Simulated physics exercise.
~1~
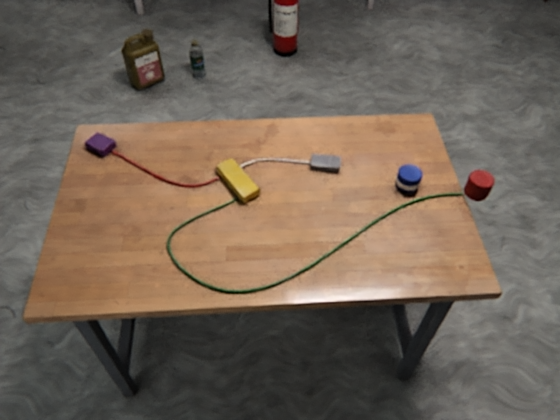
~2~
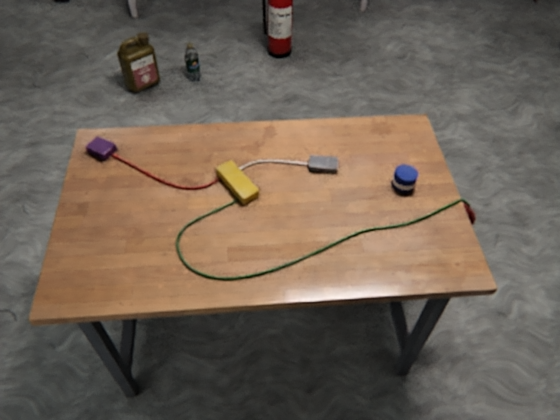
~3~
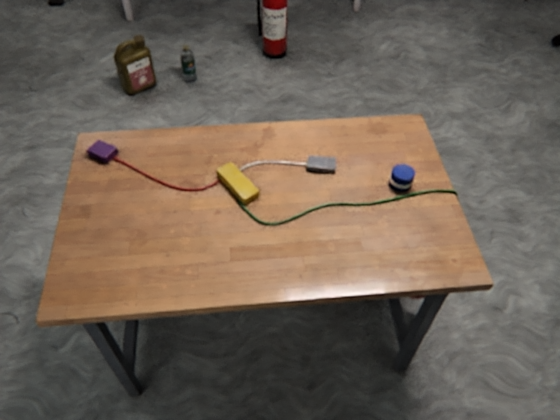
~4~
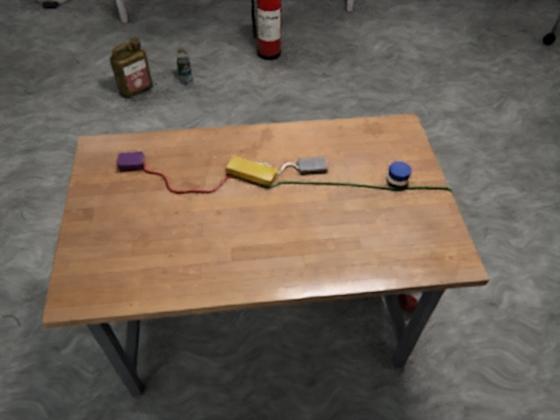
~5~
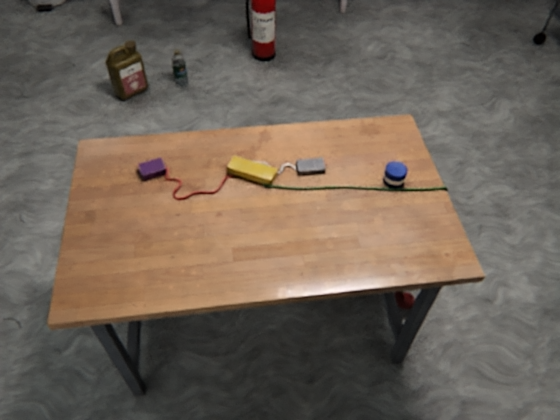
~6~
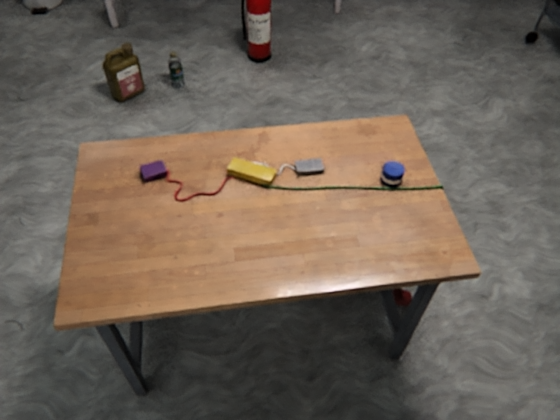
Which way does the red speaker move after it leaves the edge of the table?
The red speaker moves down, dropping past the table's right edge to below the tabletop.
The video shows a red speaker dropping off the right side of a wooden table, pulling its green cable straight; the yellow power strip shifts and turns slightly, the purple reader slides right, and the speaker ends below the tabletop while the blue canister stays put.
